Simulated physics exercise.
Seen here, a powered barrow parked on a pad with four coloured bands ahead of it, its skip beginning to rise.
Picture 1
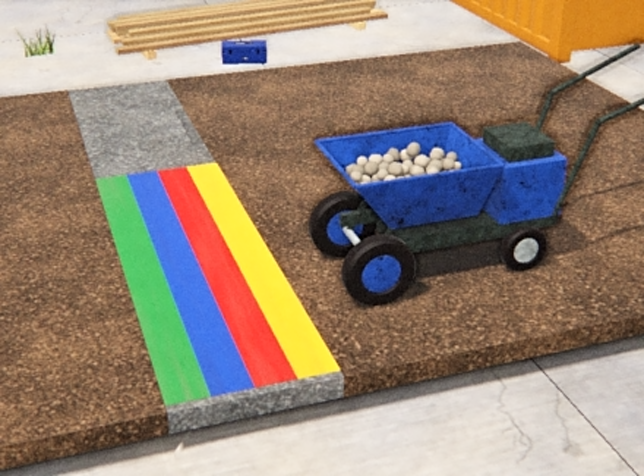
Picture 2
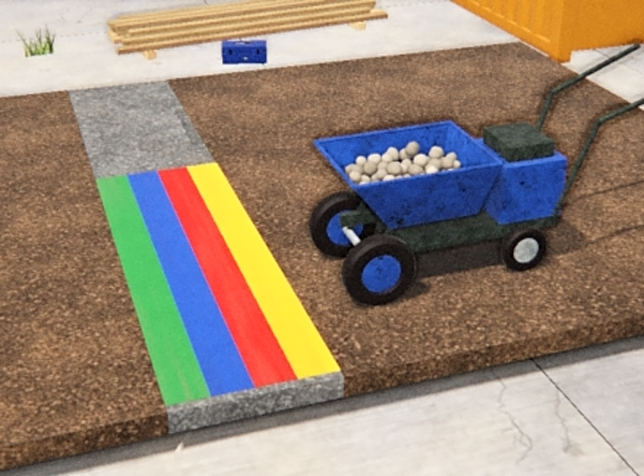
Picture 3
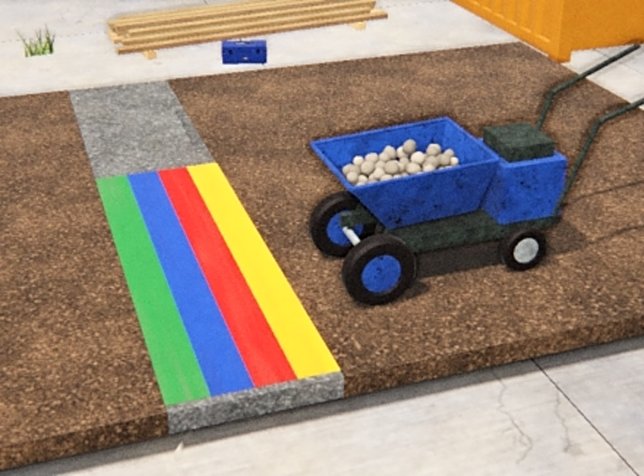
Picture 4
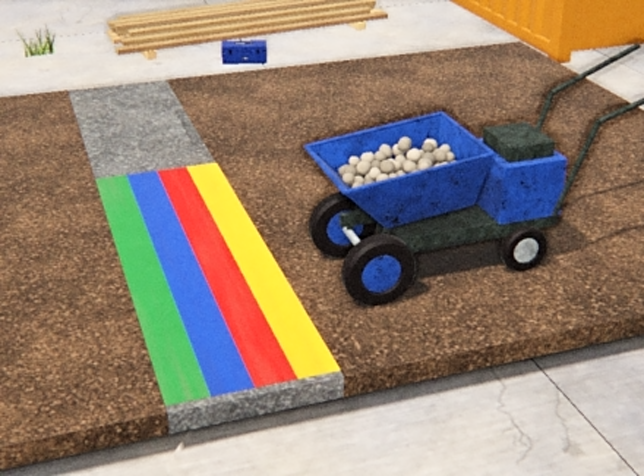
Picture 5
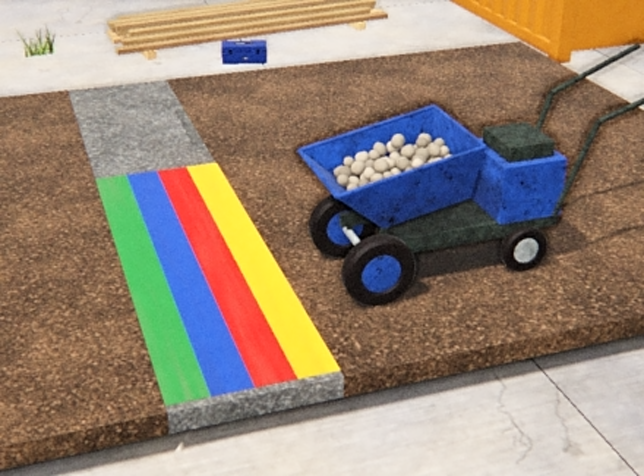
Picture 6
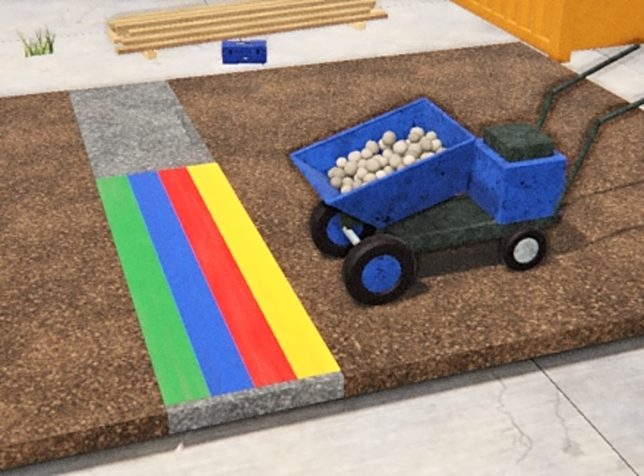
In this clip, a blue wheeled barrow loaded with pale rounded stones stands still beside green, blue, red and yellow stripes, while its skip, level at first, gradually tilts forward to the left, its front lip lowering slightly.
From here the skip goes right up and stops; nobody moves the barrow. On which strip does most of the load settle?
Most covered: The red band.
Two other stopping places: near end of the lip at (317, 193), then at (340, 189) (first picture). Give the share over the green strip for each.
About 30 and 10 per cent.
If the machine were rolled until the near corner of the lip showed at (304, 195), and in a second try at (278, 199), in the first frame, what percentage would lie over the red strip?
Roughly 0 per cent, and 0 per cent.
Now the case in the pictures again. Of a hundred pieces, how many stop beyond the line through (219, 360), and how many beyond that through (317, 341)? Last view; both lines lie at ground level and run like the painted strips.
The first gives 30 %, the second 100 %.
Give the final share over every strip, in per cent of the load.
Yellow strip near 20; red strip near 40; blue strip near 25; green strip near 10.
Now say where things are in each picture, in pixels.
The first picture shows lip of the skip at (356, 187), level; top of the load at (403, 170), river pebbles; yellow strip at (301, 341); red strip at (260, 348); blue strip at (218, 356); green strip at (176, 365).
The second picture shows lip of the skip at (354, 188), level; top of the load at (402, 169).
The third picture shows lip of the skip at (351, 189), tipped barely; top of the load at (429, 169).
The fourth picture shows lip of the skip at (345, 192), tipped a little; top of the load at (425, 165).
The fifth picture shows lip of the skip at (337, 197), tipped a little; top of the load at (423, 155).
The sixth picture shows lip of the skip at (329, 203), tipped clearly; top of the load at (427, 146); yellow strip at (301, 341); red strip at (260, 348); blue strip at (218, 356); green strip at (176, 365).
Soon after the last picture, skip tipped steeply; all in the skip.
A little later, skip tipped steeply; nearly all in the skip; a stray few over the yellow strip; a small part over the red strip.
Later still, skip tipped right over; a small part in the skip; a small part over the yellow strip; about half over the red strip; about a quarter over the blue strip; a small part over the green strip; a stray few off the paint.
At rest, skip tipped right over; about a quarter over the yellow strip; about a third over the red strip; about a quarter over the blue strip; a small part over the green strip; a small part off the paint.
